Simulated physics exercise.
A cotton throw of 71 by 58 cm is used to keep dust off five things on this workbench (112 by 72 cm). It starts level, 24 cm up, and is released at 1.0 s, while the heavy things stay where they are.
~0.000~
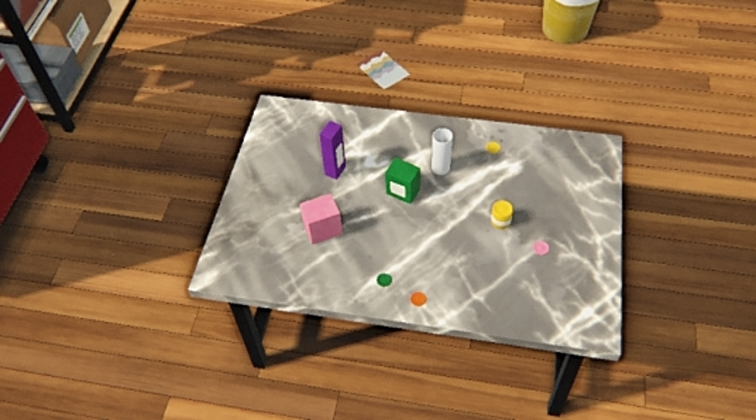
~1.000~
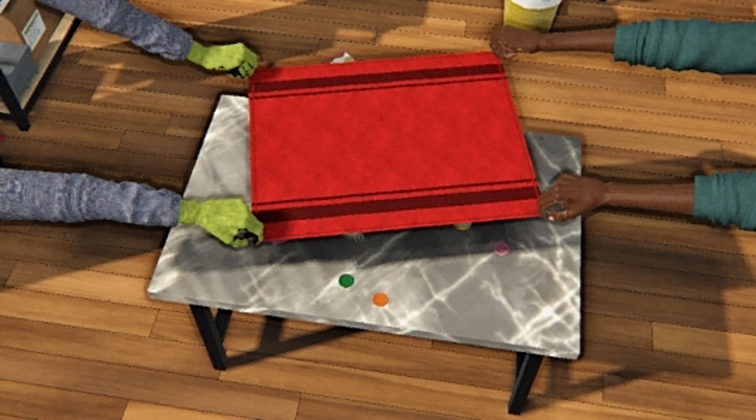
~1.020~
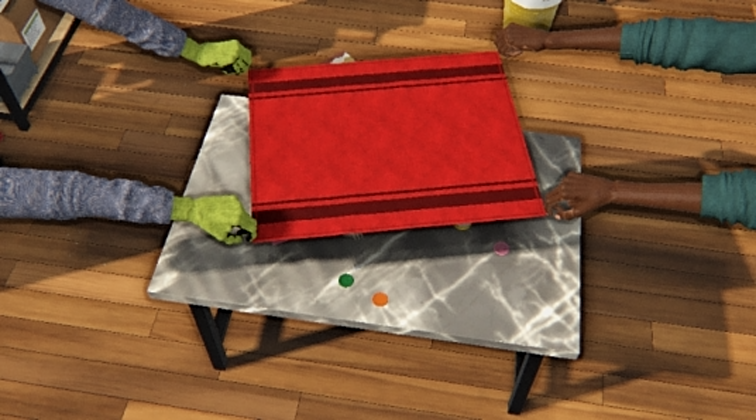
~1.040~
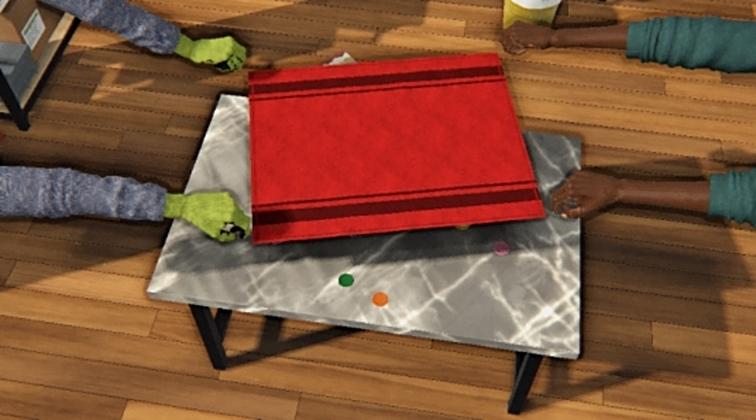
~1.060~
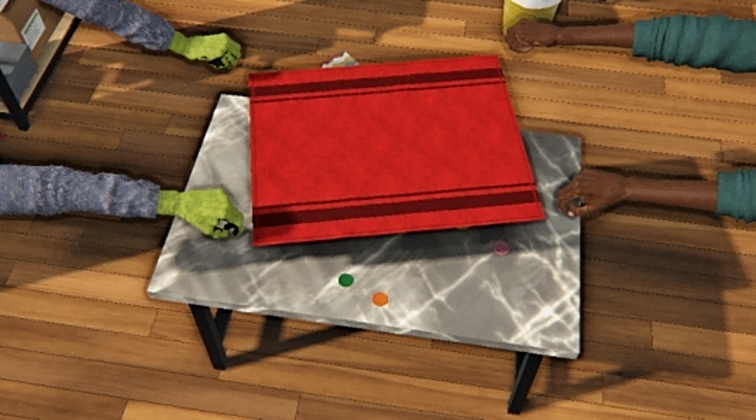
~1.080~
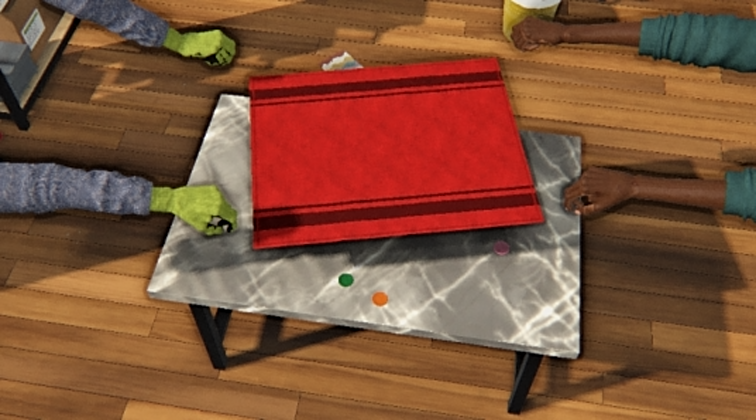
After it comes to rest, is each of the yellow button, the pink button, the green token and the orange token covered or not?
In order: The yellow button gets covered; the pink button vanishes under it; the green token still shows; the orange token still shows.
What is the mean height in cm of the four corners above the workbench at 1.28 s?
I'd put their mean height at around 0 cm.
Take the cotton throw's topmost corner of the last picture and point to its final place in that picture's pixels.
(458, 129).
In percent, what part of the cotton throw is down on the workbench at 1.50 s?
20 %.
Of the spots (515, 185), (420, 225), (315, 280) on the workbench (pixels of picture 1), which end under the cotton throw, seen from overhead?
The first is hidden; the second is hidden; the third is left exposed.
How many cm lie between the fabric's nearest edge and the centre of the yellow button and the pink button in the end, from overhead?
Around 8 centimetres, then around 3 centimetres.
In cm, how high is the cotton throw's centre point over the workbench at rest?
I'd put it near 13 cm.
After 1.3 s, 20 % of it is down, spanning 74 by 59 cm, above yellow button, pink button.
After 1.5 s, 20 % of it is down, spanning 75 by 61 cm, above yellow button, pink button.
After 1.7 s, 25 % of it is down, spanning 77 by 61 cm, above yellow button, pink button.
After 1.9 s, 25 % of it is down, spanning 75 by 62 cm, above yellow button, pink button.
After 2.7 s, 25 % of it is down, spanning 76 by 61 cm, above yellow button, pink button.
